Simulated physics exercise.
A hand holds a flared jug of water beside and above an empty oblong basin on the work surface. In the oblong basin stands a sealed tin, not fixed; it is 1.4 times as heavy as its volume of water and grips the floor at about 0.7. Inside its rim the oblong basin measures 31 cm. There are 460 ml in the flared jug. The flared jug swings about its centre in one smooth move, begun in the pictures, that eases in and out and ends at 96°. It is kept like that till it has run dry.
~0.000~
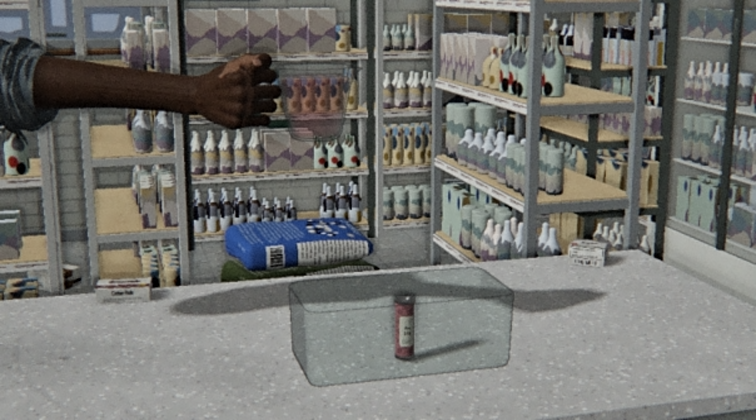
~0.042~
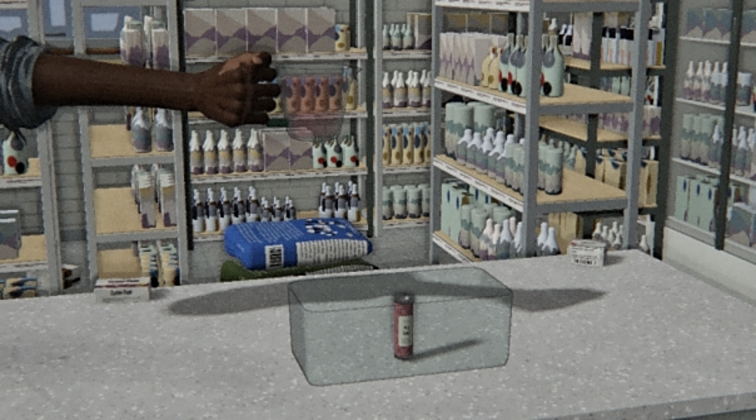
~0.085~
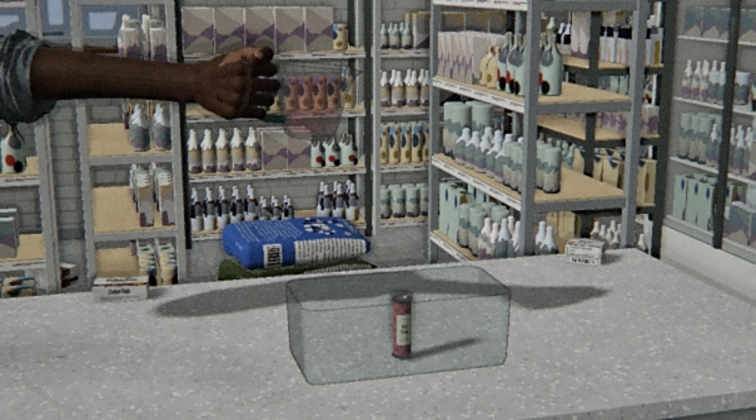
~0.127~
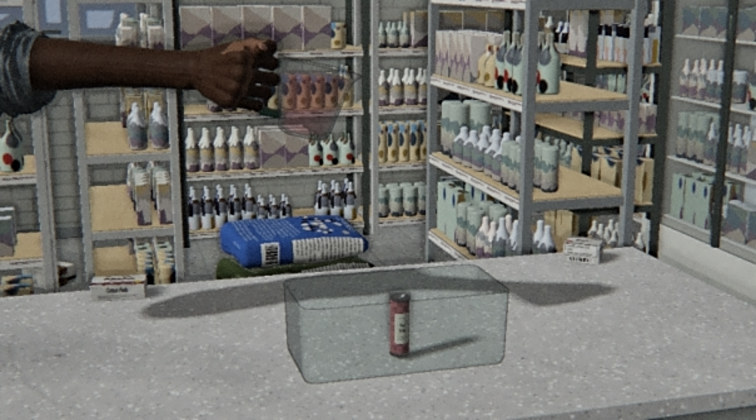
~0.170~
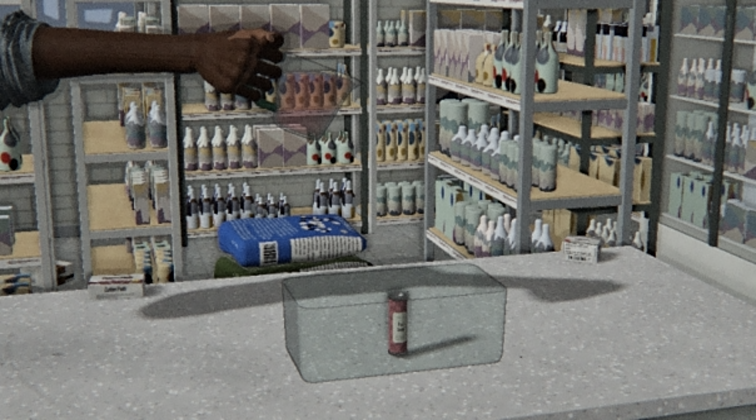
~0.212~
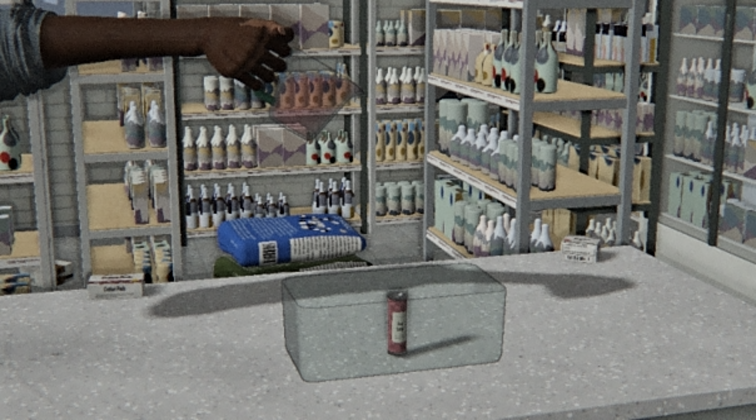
A hand held a faint, see-through jug above a clear oblong basin with a small red tin inside, then turned at the wrist and tilted the jug steadily further over to the right.
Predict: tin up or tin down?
It remains upright.
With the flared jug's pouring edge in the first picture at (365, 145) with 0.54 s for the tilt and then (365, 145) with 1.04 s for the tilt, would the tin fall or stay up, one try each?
First it topples; then it stays up.
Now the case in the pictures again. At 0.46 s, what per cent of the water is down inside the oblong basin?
About 3 per cent.
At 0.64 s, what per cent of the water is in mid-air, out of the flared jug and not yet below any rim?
Near 34 in a hundred.
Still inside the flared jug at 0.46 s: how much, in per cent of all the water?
Some 44 per cent.
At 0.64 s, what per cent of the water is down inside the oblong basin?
About 58 per cent.
After 0.46 s the tilt is 91° and 44 per cent is still to pour; the tin stands where it began.
After 0.64 s the tilt is 96° and 9 per cent is still to pour; the tin stands where it began.
After 0.83 s the tilt is 96° and 1 per cent is still to pour; the tin stands where it began.
After 1.04 s the tilt is 96° and 0 per cent is still to pour; the tin stands where it began.
In the end the tin stands where it began.
